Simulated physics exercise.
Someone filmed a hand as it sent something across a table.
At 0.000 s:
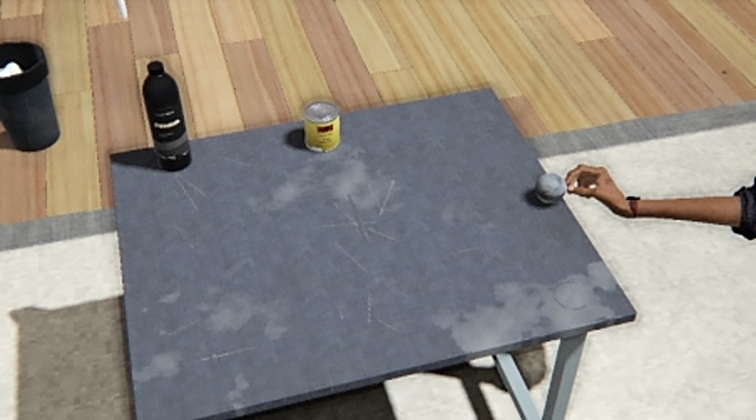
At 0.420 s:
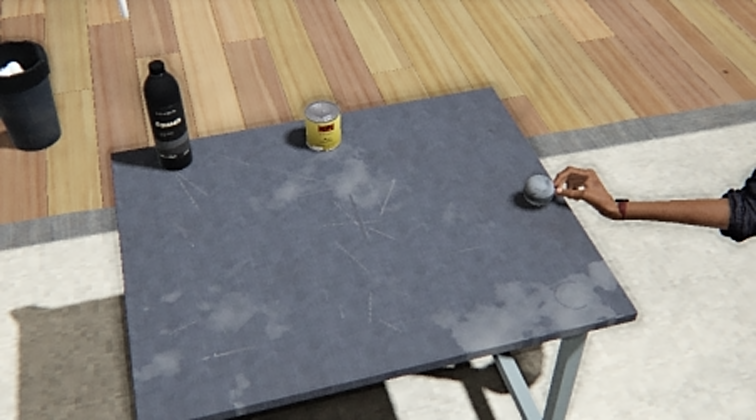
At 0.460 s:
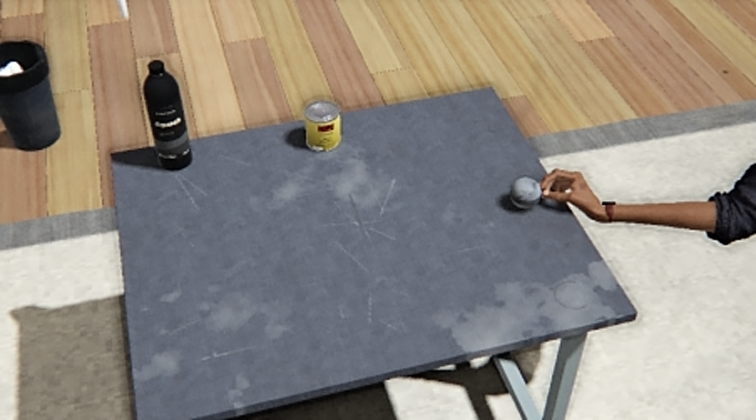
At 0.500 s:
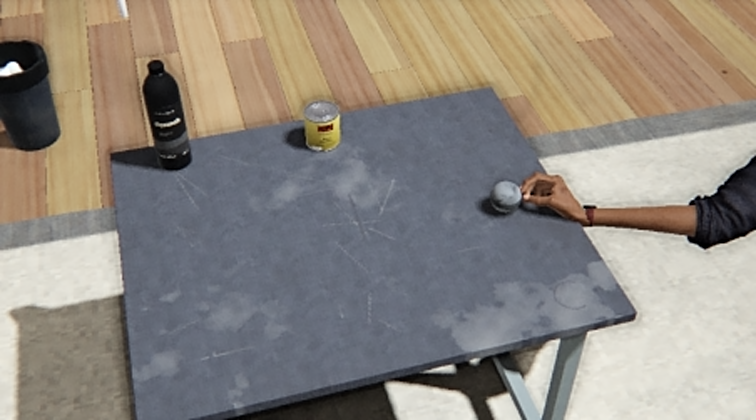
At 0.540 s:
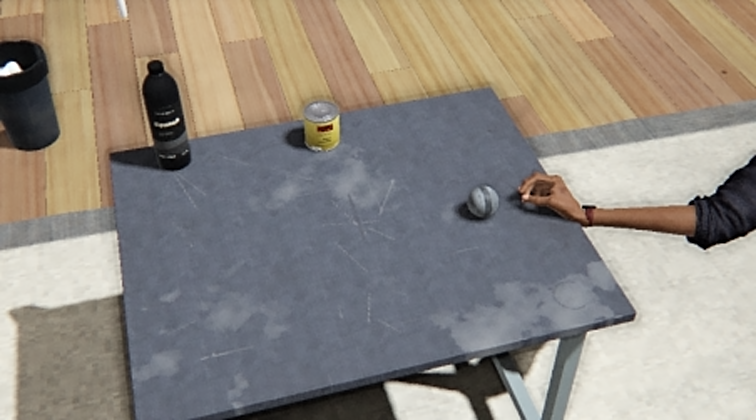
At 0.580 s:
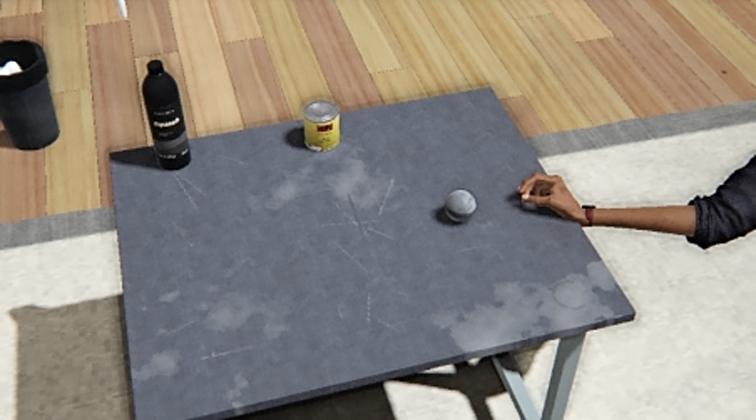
The clip opens on a scuffed dark table with a black bottle and a yellow can near its far edge, while a hand at the right holds a grey ball. The hand pushes the ball leftward across the surface, then stays still as the ball leaves the fingers and rolls farther left.
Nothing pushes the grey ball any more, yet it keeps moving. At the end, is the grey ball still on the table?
No.
By 0.78 s, grey ball moved well along near (347, 229).
By 1.08 s, grey ball moved well along near (175, 263).
By 1.28 s, grey ball now off the table.
By 1.58 s, things are still on the move.
When it is over (1.7 s), off the table, grey ball.
